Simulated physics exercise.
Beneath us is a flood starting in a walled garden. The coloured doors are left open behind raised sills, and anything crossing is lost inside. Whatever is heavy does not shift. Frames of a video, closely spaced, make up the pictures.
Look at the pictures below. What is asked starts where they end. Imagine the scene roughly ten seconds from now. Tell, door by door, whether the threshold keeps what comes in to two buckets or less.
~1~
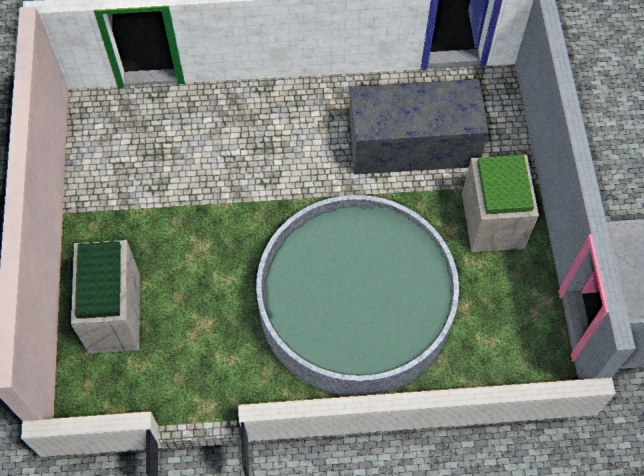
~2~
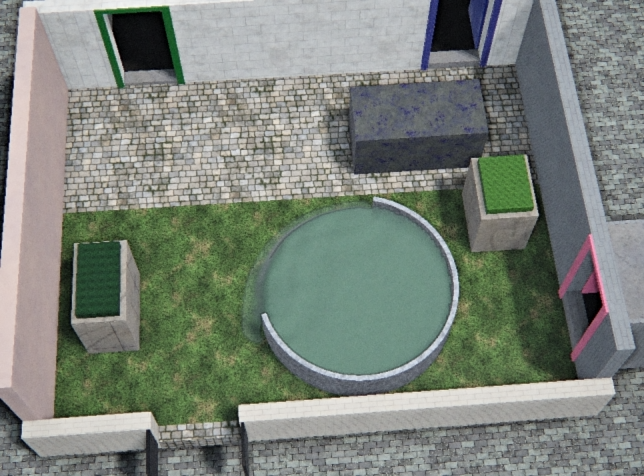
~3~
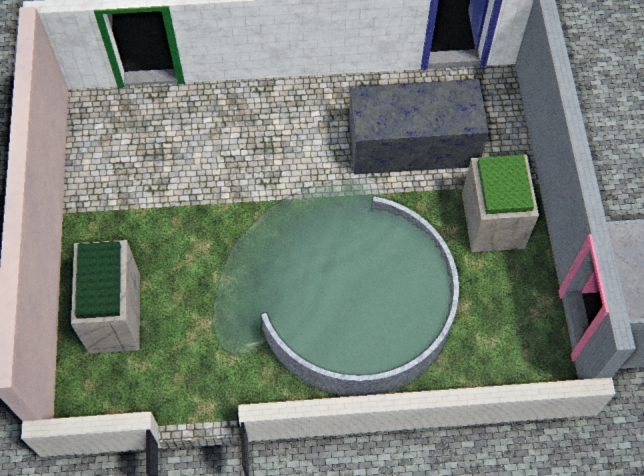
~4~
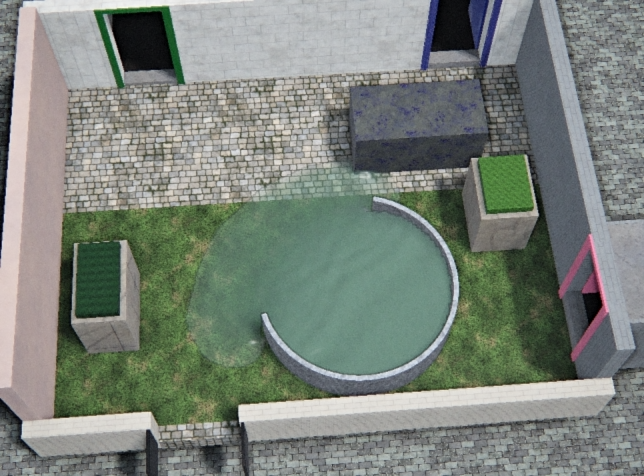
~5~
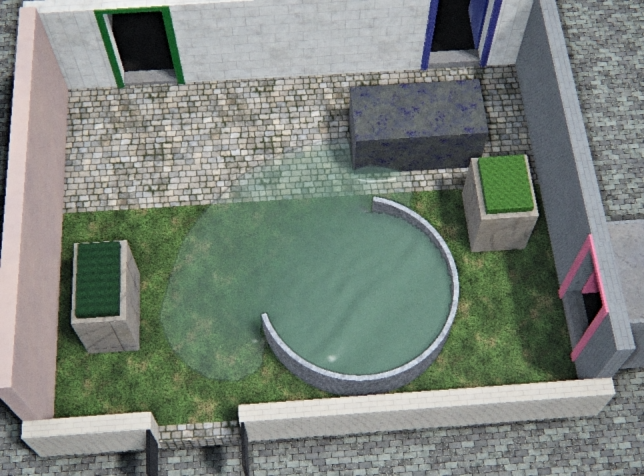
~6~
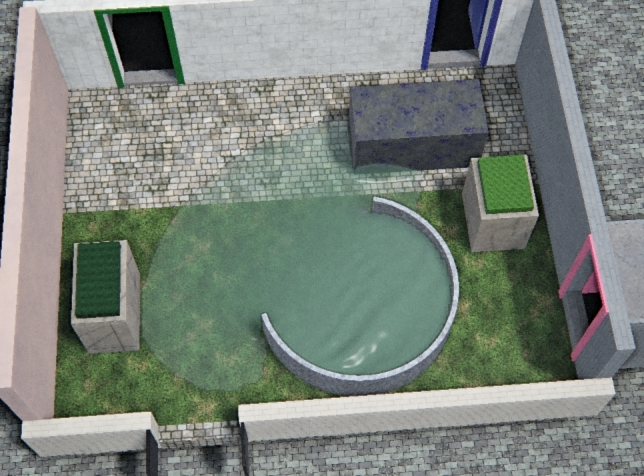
Green door: More than two buckets. Pink door: Two buckets or less. Blue door: Two buckets or less.
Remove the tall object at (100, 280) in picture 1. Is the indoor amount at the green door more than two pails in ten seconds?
Green exceeds it.
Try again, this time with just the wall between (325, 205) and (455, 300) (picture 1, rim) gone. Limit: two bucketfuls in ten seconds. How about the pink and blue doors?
Well, the pink door gets less, but the blue door gets more.
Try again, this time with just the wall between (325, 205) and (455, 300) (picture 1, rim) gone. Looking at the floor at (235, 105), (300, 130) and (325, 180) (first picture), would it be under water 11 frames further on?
Taking each in turn, they come out watered, watered, watered.
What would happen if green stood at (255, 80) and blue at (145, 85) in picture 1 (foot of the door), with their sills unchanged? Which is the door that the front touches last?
I'd name the pink door.
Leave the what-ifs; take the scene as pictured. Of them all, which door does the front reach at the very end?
That would be the door marked pink.
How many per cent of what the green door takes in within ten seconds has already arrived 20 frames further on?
Something like 35 in a hundred.
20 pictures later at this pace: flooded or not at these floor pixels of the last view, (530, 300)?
At that place: No water.
A moment on, water covers 50 % of the floor; the green door not reached, the pink door not reached, the blue door not reached.
Next, water covers 70 % of the floor; the green door under two buckets in, the pink door not reached, the blue door not reached.
Then, water covers 80 % of the floor; the green door over two buckets in, the pink door not reached, the blue door wet at the sill, nothing in.
Later, water covers 85 % of the floor; the green door far over two buckets in, the pink door not reached, the blue door wet at the sill, nothing in.
In the end, water covers 100 % of the floor; the green door far over two buckets in, the pink door wet at the sill, nothing in, the blue door wet at the sill, nothing in.
